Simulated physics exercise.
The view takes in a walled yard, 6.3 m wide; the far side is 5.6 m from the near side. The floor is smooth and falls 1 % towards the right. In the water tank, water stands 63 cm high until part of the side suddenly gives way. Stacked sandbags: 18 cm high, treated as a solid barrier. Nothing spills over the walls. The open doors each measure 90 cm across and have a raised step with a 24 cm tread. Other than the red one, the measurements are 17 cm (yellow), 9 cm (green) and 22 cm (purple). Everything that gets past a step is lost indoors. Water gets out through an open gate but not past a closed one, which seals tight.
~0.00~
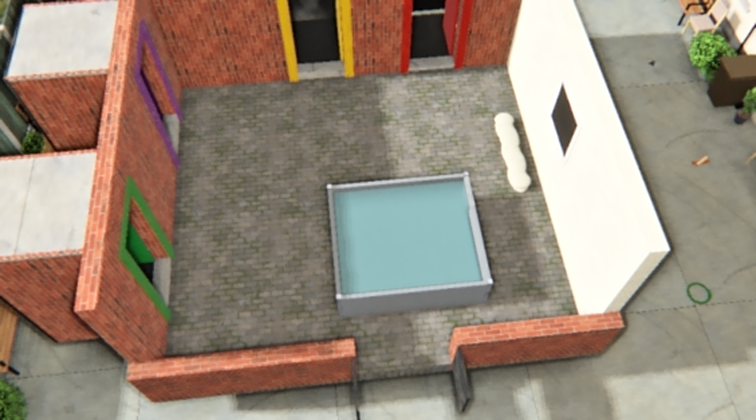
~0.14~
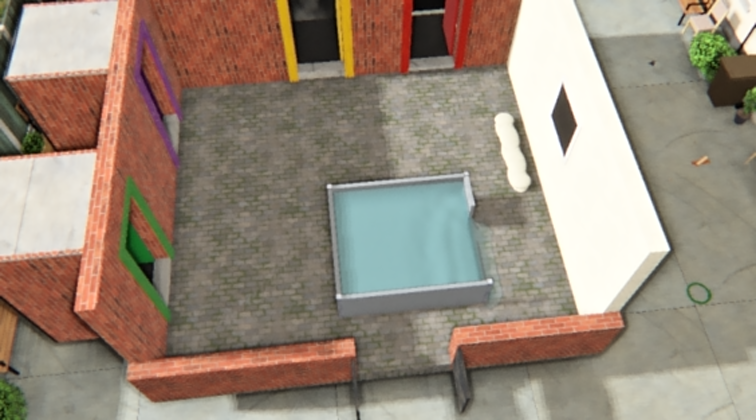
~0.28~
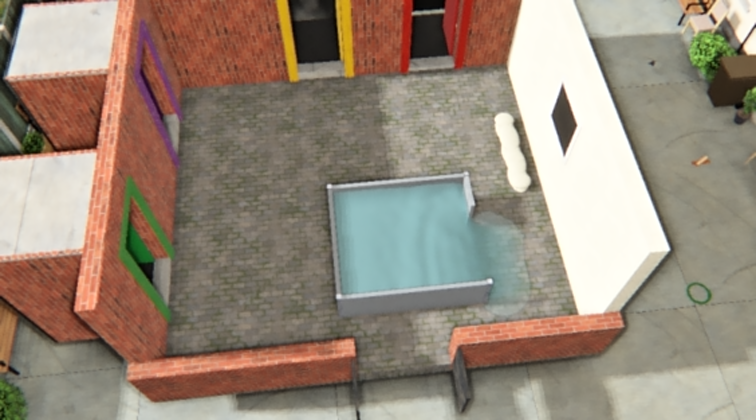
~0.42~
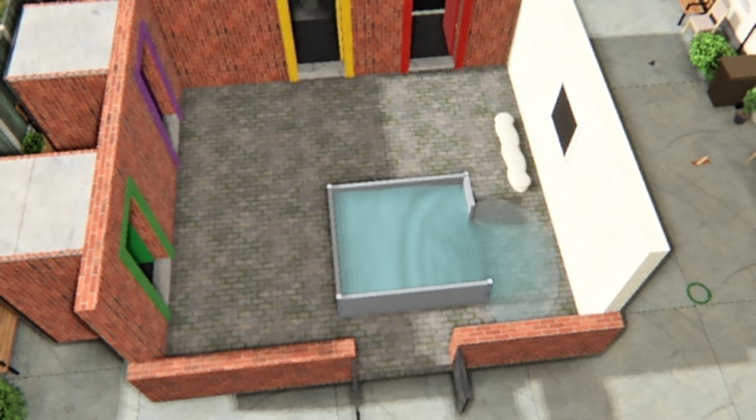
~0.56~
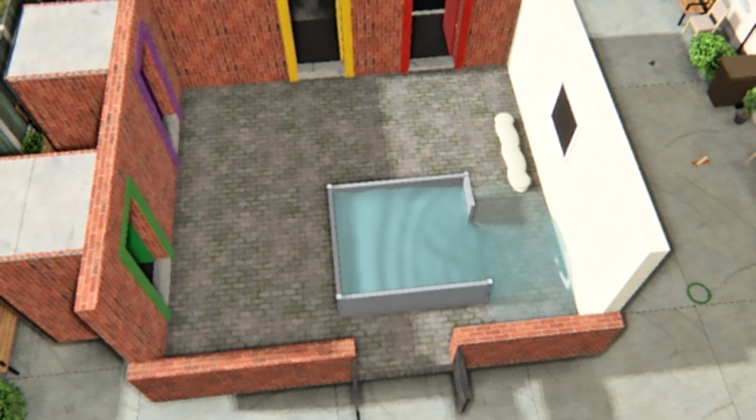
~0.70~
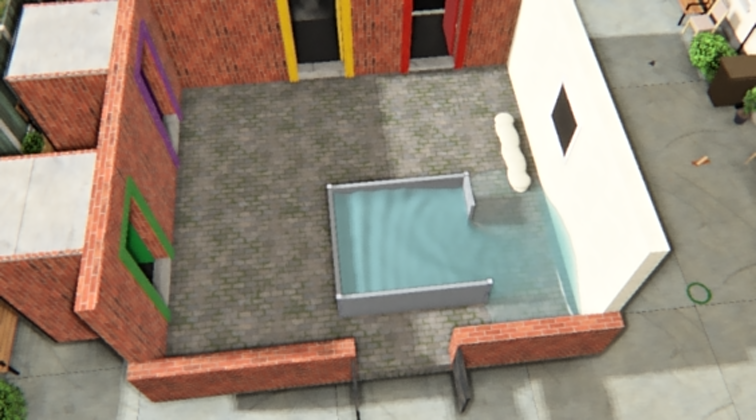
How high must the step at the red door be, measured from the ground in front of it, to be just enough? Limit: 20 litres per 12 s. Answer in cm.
About 8 cm.
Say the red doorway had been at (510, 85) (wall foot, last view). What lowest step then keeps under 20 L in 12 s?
11.5 cm.
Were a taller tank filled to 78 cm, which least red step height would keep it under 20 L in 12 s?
About 11.0 cm.
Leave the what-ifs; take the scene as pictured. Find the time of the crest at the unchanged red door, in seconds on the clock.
Peak time: Around 7.0 s.
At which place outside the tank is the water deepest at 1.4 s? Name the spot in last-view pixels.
Look close to (575, 334).
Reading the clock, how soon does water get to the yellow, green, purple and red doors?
It gets to yellow after 3.6 s, green after 3.8 s, purple after 5.5 s and red after 2.4 s.
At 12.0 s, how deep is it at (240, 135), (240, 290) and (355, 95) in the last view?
In that order: 5, 5 and 8 cm.
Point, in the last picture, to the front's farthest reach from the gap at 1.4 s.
Pixel close to (515, 122).
After 1.4 s water covers 10 % of the floor, deepest (58 cm) near (575, 334); it has not reached the red door.
After 3.0 s water covers 45 % of the floor, deepest (33 cm) near (571, 323); 7 cm at the red door, 0 litres in over its 8 cm step.
After 12.0 s water covers 95 % of the floor, deepest (13 cm) near (496, 164); 8 cm at the red door, 19 litres in over its 8 cm step.
At the red door as built, the water arrived by 2.5 s and peaked near 12 cm at 6.8 s.
Run again over the same 12 s with other heights there, 41 litres in over 6.5 cm, 4 litres over 10 cm. The limit of 20 litres is kept from about 8 cm up.
